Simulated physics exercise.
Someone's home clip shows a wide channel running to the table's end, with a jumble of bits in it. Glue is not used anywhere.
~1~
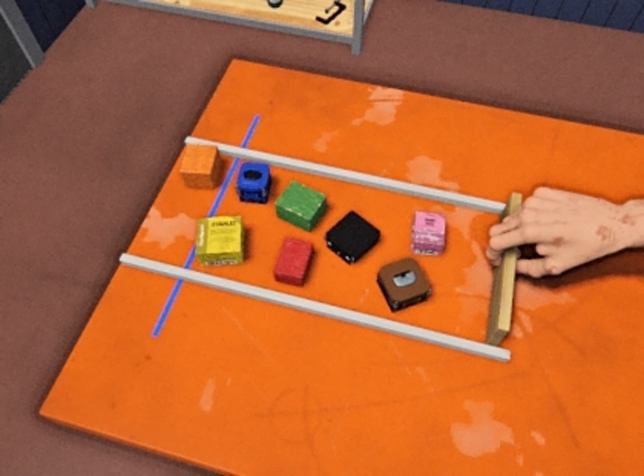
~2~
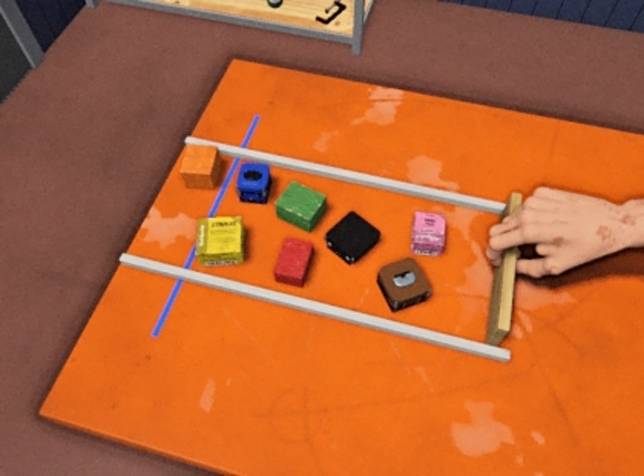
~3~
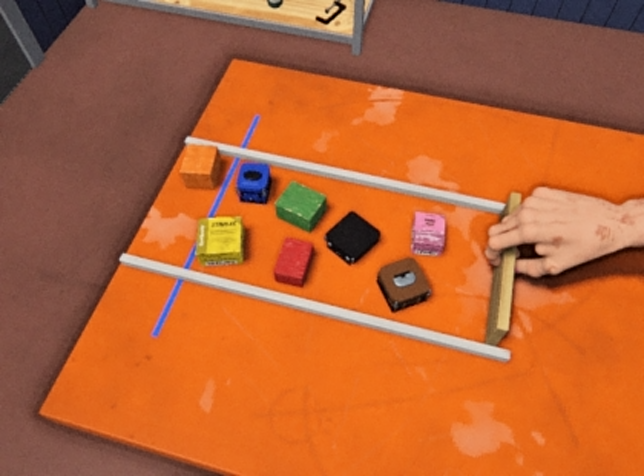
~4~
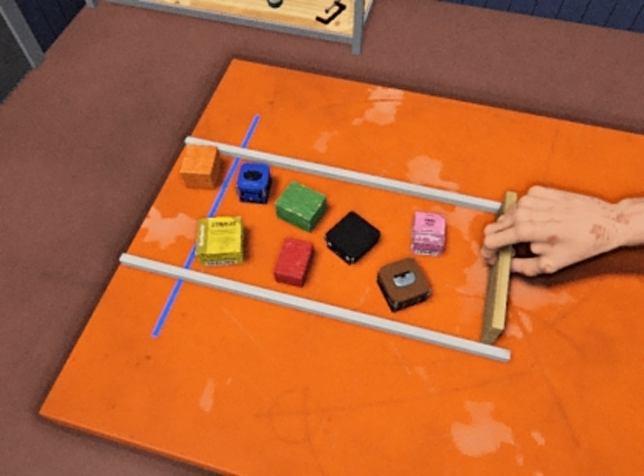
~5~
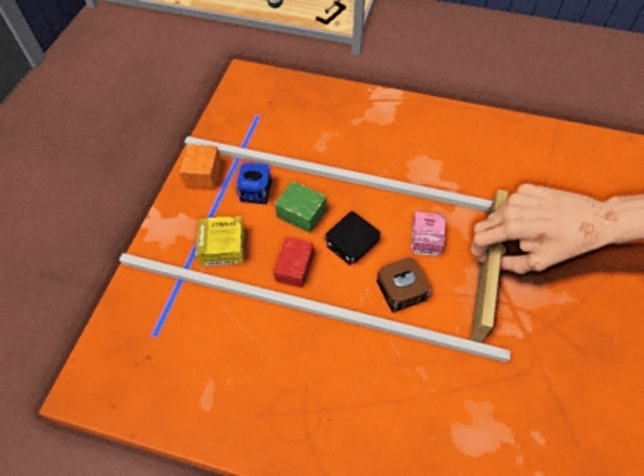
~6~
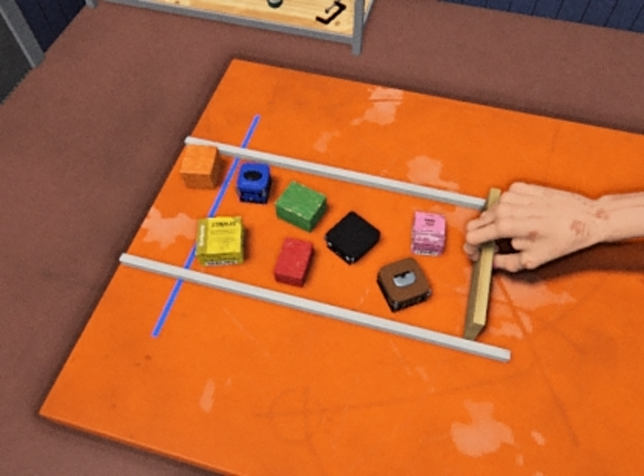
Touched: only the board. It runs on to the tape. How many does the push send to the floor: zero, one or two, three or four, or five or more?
Three to four come down.
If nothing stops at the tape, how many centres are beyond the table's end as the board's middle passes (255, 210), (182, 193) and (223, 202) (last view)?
In that order 1, 6 and 3.
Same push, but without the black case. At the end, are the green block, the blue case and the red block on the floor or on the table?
Outcome - green block staying, blue case falling, red block staying.
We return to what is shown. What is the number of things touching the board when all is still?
That number would be 2.
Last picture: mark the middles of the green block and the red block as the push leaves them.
Green block: About (181, 163); red block: About (143, 238).
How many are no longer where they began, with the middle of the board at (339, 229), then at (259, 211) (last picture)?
The counts are 6 and 8.
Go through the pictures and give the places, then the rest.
In the first picture, orange block (202, 167); yellow box (221, 241); blue case (254, 183); board (504, 267); tape (213, 211).
In the second picture, yellow box (221, 241); pink box (428, 234).
In the third picture, blue case (254, 183); black case (353, 239).
In the fourth picture, orange block (202, 167); brown case (403, 285).
In the fifth picture, yellow box (221, 241); red block (294, 262).
In the sixth picture, orange block (202, 167); yellow box (221, 241); blue case (254, 183); board (482, 262); tape (213, 211).
Soon after, none off yet; orange block at rest near (202, 167); yellow box at rest near (221, 241); blue case moving near (247, 180).
In the end, the number that fall off is three or four; gone, blue case, yellow box and orange block.
